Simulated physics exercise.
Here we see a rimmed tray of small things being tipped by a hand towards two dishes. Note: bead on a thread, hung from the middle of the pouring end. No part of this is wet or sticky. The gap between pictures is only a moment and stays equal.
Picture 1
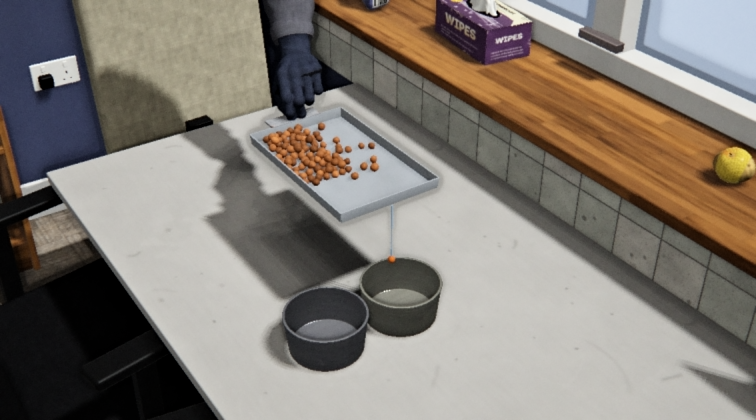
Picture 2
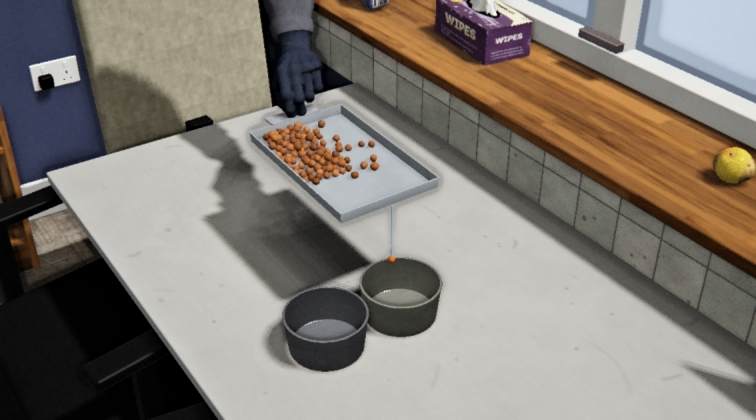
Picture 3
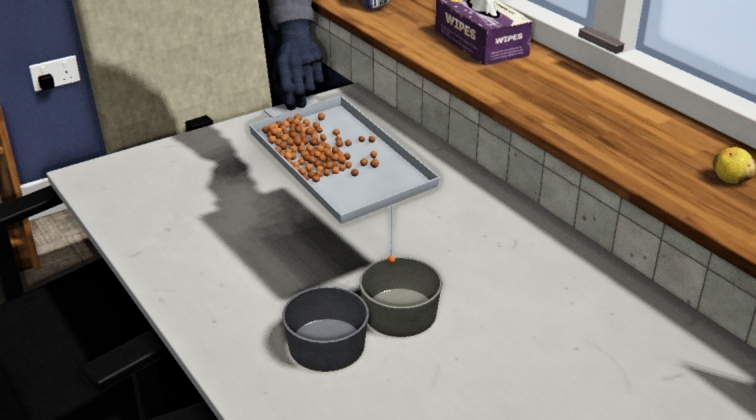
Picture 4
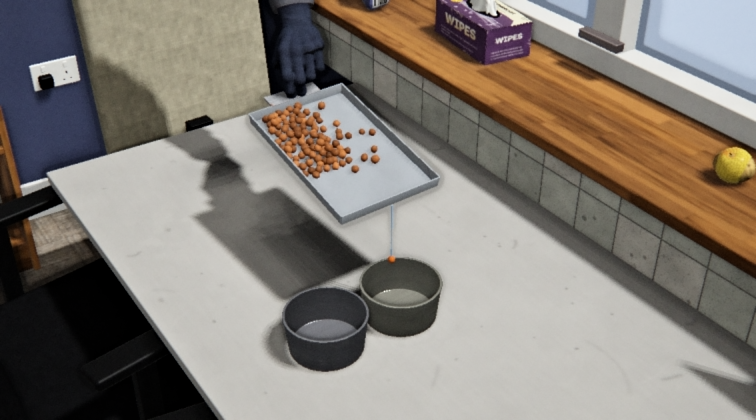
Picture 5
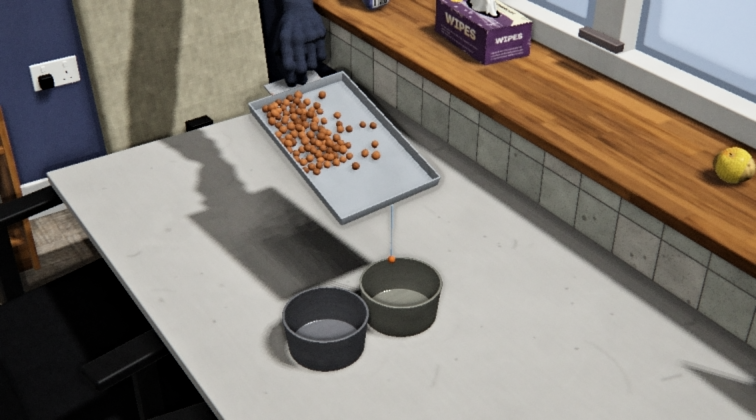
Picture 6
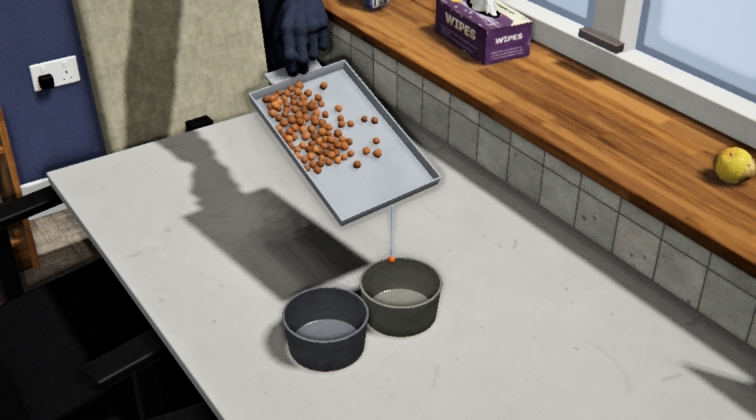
At first, a gloved hand holds a rimmed gray tray of small round brown hazelnuts nearly level above a white table, near two dark dishes. The hand then gradually raises the far end, slanting the tray toward the dishes, while the nuts stay mostly clustered near that raised end.
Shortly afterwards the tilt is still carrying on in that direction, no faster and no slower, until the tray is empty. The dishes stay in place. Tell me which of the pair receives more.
Bigger share: Right.
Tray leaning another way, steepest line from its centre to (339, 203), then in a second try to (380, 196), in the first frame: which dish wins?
Case one: The dish to the left. Case two: The dish to the right.
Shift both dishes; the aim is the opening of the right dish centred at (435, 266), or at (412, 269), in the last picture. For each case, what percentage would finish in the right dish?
First position: Some 10 %; second position: Some 30 %.
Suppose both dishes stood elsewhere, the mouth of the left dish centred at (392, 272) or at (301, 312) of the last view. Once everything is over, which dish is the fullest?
The dish to the left at the first, the dish to the right at the second.
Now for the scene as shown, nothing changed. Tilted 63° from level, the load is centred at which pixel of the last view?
(358, 195).
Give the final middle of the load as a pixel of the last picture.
Last view, resting centre - approx. (389, 319).
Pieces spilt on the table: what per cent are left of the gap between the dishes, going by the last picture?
Around 30 per cent, I reckon.
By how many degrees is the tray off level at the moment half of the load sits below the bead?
Roughly 110 degrees of tilt.
Soon after the last picture, tray tipped steeply; nearly all on the tray; a stray few in the right dish; a small part in the air.
A little later, tray tipped past a quarter turn; about two thirds on the tray; a small part in the left dish; a small part in the right dish; a small part outside both; a small part in the air.
Later still, tray tipped past a quarter turn; about a quarter in the left dish; about half in the right dish; about a quarter outside both; a stray few in the air.
At rest, tray tipped past a quarter turn; about a quarter in the left dish; about half in the right dish; about a quarter outside both; a stray few in the air.
